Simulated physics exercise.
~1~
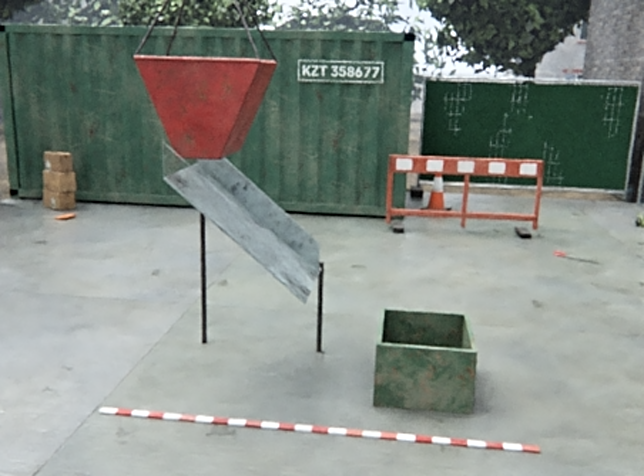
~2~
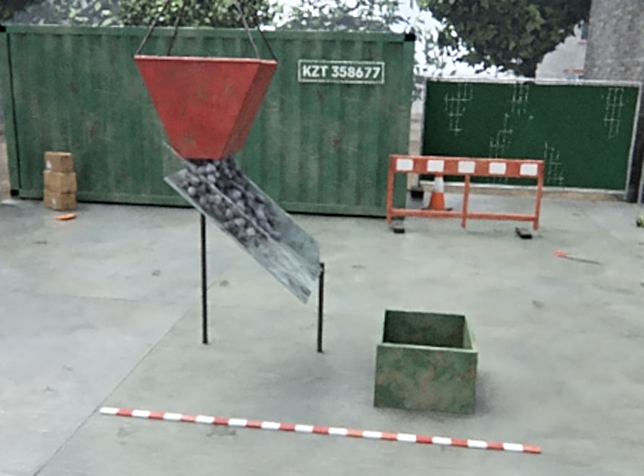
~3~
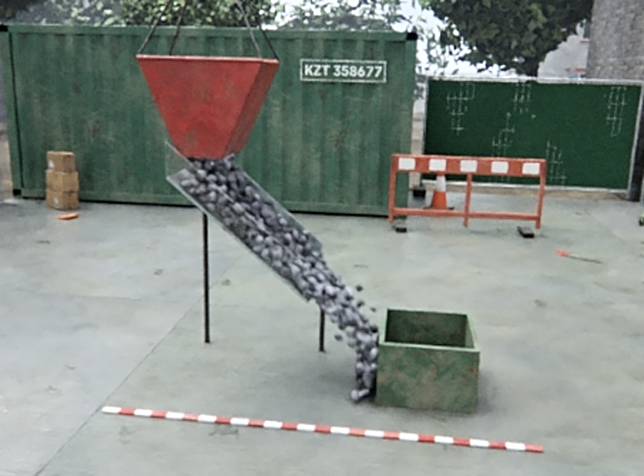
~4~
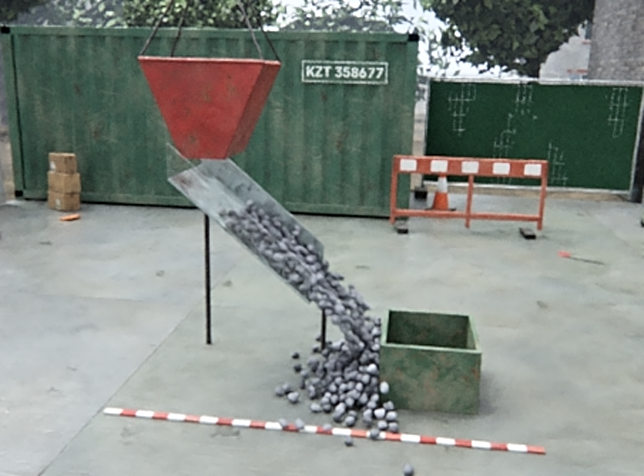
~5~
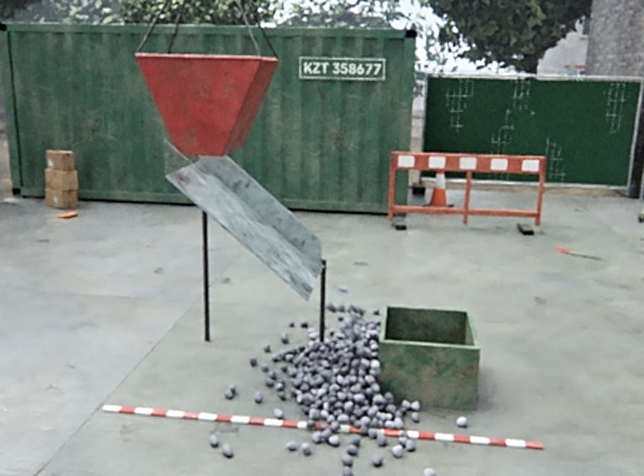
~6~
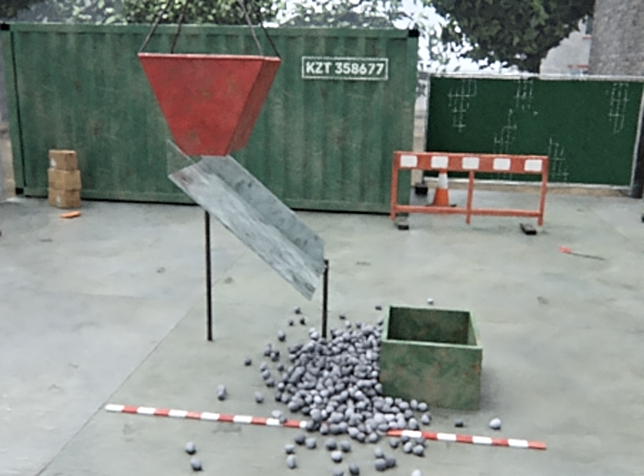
Grey stones slide down a sloping metal chute and pile up left of the green bin.
